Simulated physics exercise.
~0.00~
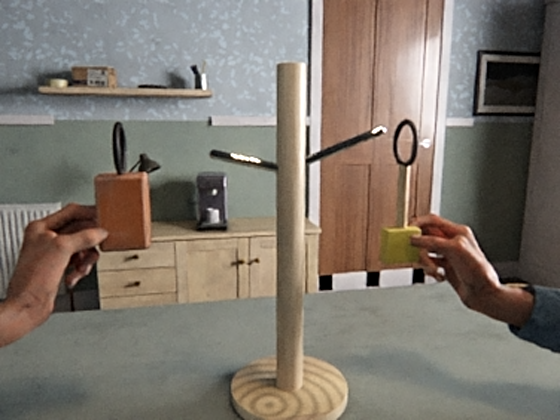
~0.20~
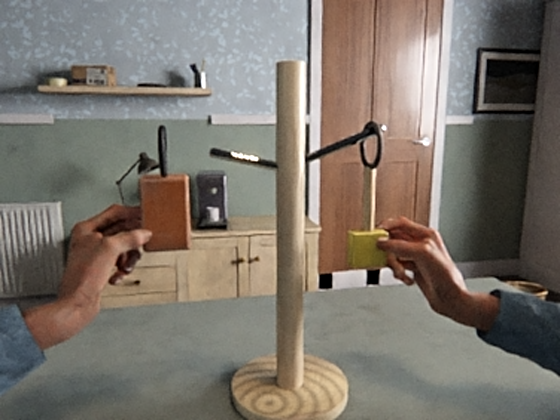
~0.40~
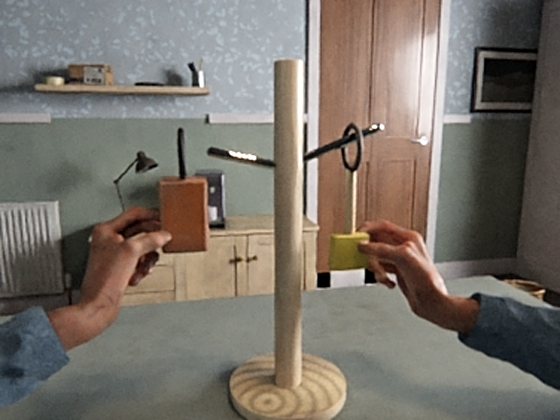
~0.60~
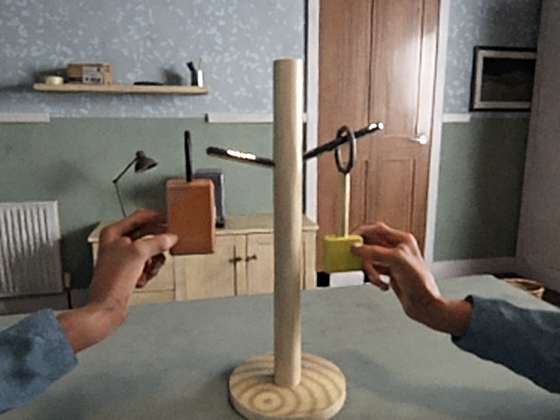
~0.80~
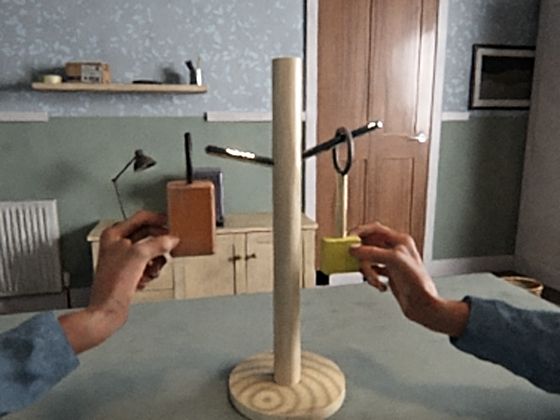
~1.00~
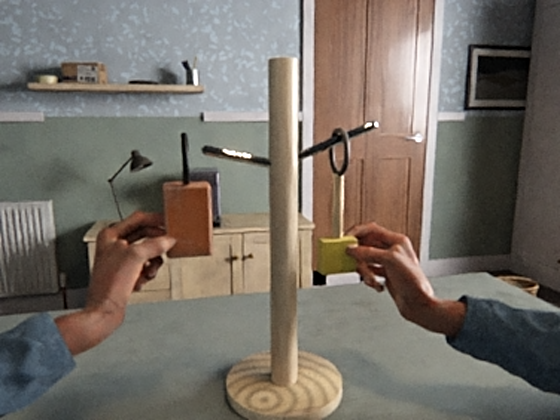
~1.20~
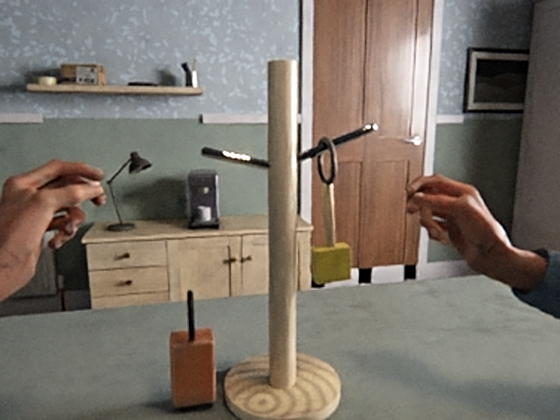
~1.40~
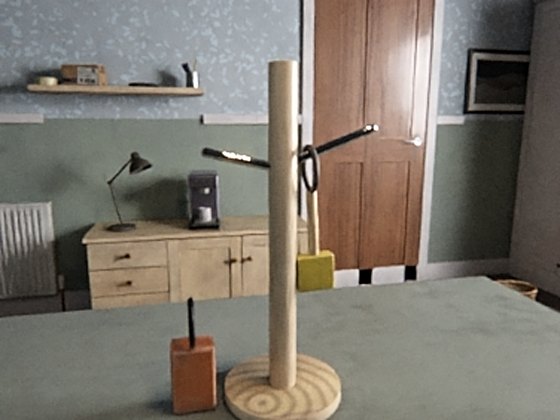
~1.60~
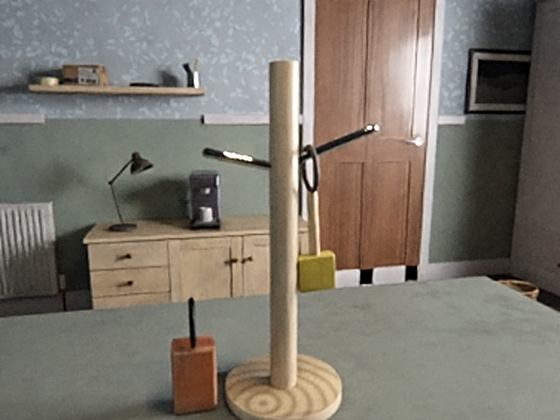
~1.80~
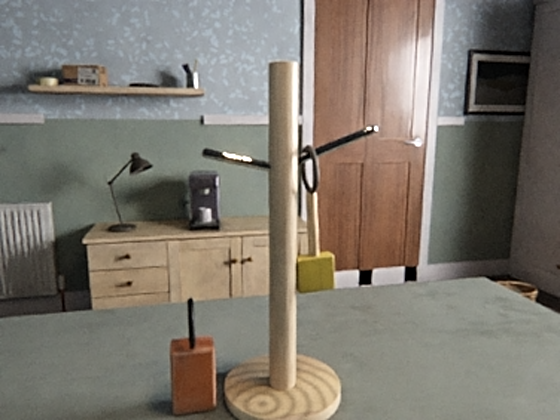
Two hands bringing ringed blocks to a wooden peg stand and letting go, the yellow one hanging, the orange one dropping to the table.
